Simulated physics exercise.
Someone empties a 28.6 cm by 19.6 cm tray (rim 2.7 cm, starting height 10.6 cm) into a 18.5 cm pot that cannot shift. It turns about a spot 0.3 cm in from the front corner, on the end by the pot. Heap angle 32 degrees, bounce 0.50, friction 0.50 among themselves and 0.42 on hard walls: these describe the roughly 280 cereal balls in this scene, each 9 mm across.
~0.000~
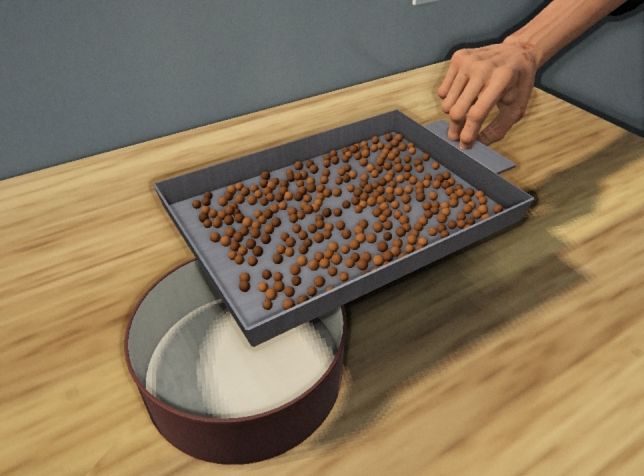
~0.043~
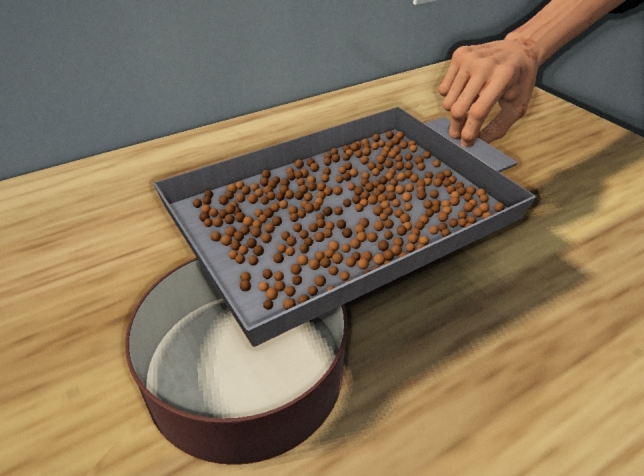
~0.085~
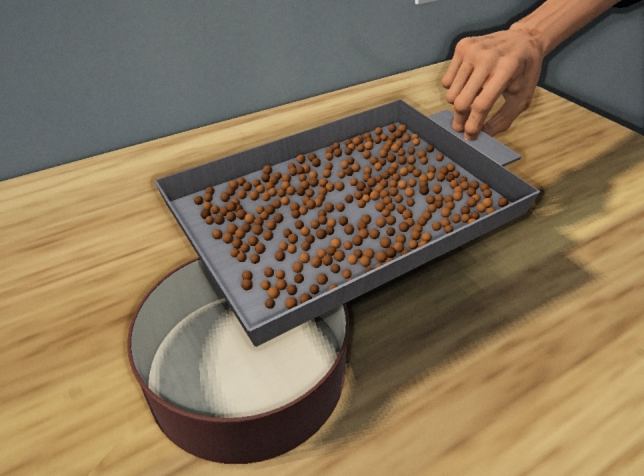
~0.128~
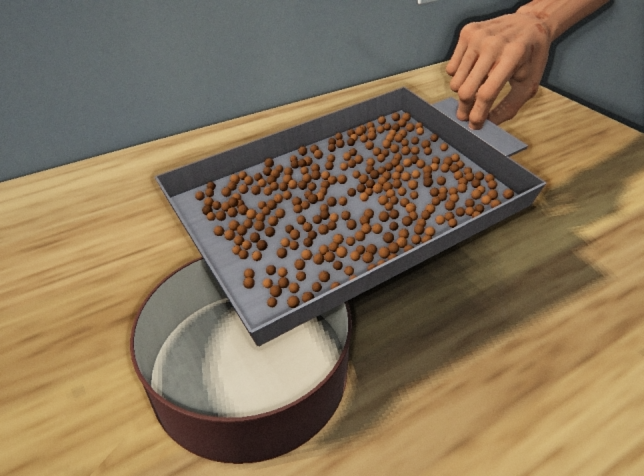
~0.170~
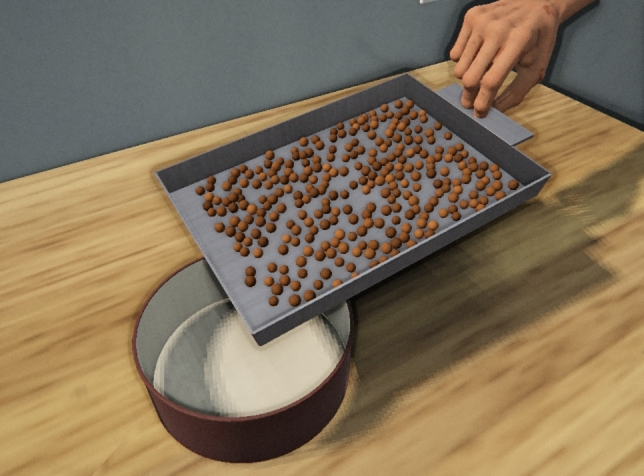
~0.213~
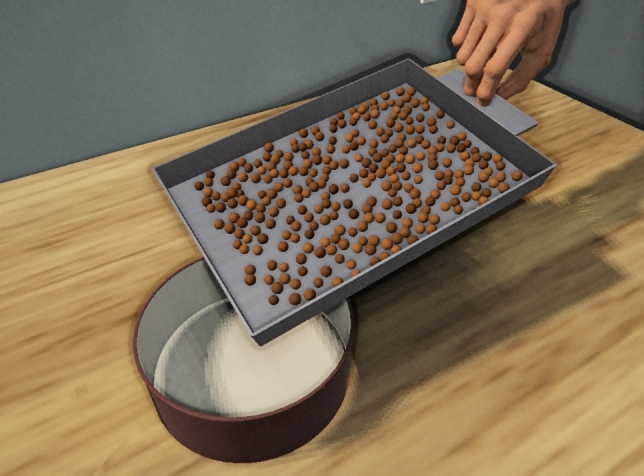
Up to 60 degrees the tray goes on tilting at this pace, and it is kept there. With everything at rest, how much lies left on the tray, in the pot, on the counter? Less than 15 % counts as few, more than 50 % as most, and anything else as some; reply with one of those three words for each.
Here it is: Tray: Most, pot: Few, counter: Few.
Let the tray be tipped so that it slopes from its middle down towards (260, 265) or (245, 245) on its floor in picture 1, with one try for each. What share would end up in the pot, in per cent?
The share comes to about 0 in a hundred, then about 0 in a hundred.
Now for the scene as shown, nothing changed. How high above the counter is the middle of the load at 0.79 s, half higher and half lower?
The halfway mark is near 20 cm.
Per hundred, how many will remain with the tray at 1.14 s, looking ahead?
Roughly 95 percent of the load, I'd say.
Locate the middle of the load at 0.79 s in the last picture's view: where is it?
I'd put it close to (293, 216).
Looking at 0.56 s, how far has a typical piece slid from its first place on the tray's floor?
Roughly 5 cm.
After 0.56 s, tilt 35 degrees; the tray holds 100 %, the pot 0 %.
After 0.79 s, tilt 50 degrees; the tray holds 100 %, the pot 0 %.
After 1.14 s, tilt 60 degrees; the tray holds 95 %, the pot 0 %.
At rest (1.8 s), tray 95 %, pot 0 %, counter 5 %.
